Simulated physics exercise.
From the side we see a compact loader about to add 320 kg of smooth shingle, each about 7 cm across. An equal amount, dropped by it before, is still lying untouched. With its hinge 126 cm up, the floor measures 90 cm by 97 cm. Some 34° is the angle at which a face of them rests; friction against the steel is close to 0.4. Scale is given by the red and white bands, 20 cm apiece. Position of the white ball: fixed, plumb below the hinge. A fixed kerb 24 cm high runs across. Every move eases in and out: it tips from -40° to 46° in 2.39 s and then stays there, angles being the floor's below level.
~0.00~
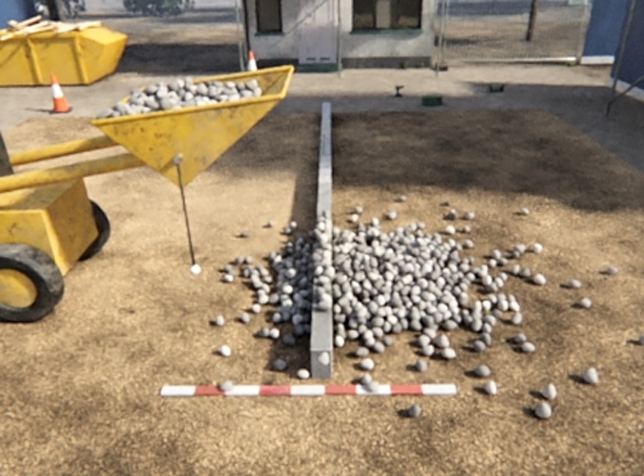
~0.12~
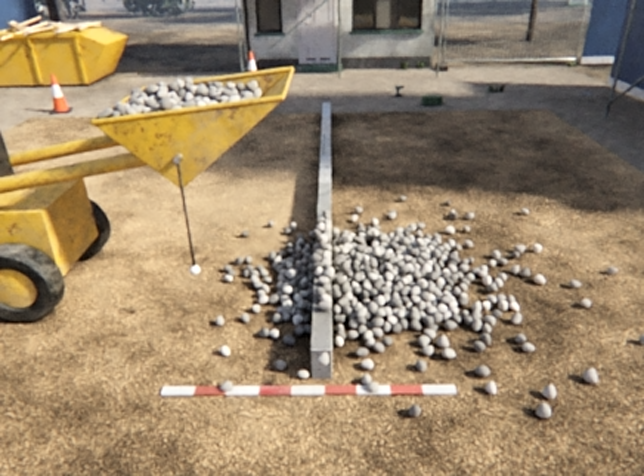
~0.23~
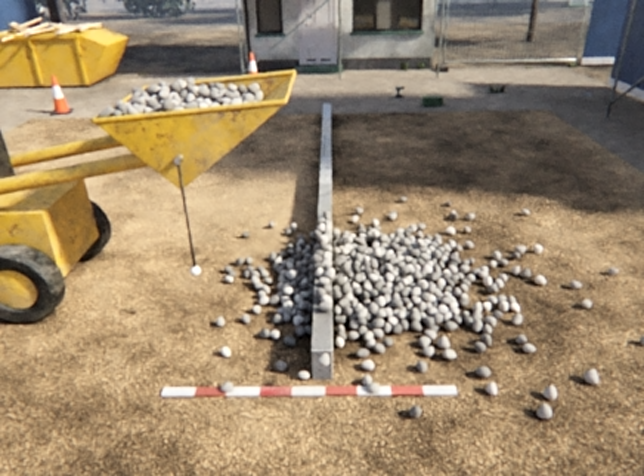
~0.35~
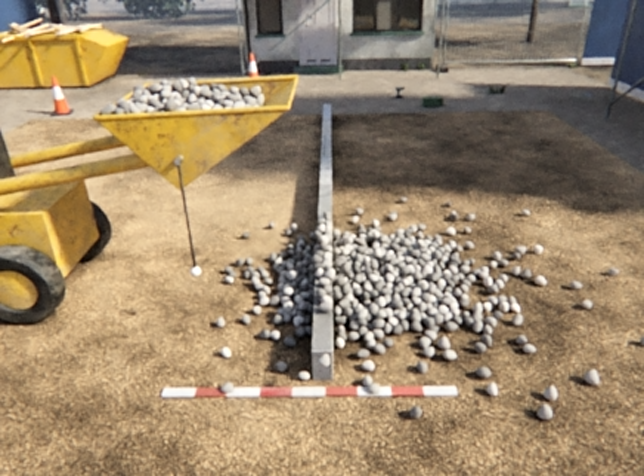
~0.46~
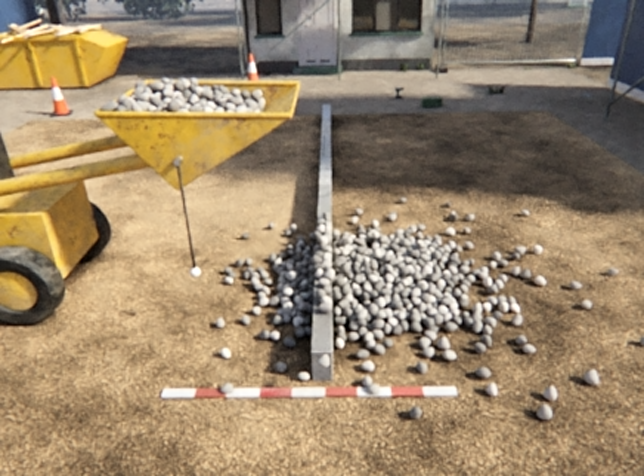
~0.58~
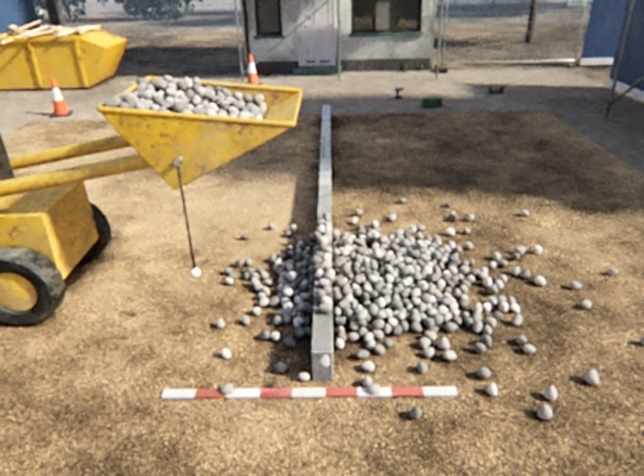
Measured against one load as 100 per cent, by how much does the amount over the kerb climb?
The amount climbs by some 39 per cent of a load.
After 1.8 s the floor is at 32°; in per cent of one load, 81 in the bucket, 43 on this side of the kerb, 77 over the kerb; the foremost stones are at (582, 282).
After 2.5 s the floor is at 46°; in per cent of one load, 1 in the bucket, 87 on this side of the kerb, 112 over the kerb; the foremost stones are at (582, 282).
After 2.8 s the floor is at 46°; in per cent of one load, 0 in the bucket, 85 on this side of the kerb, 115 over the kerb; the foremost stones are at (582, 282).
After 5.3 s the floor is at 46°; in per cent of one load, 0 in the bucket, 85 on this side of the kerb, 115 over the kerb; the foremost stones are at (582, 282). Net gain over the kerb, 39.
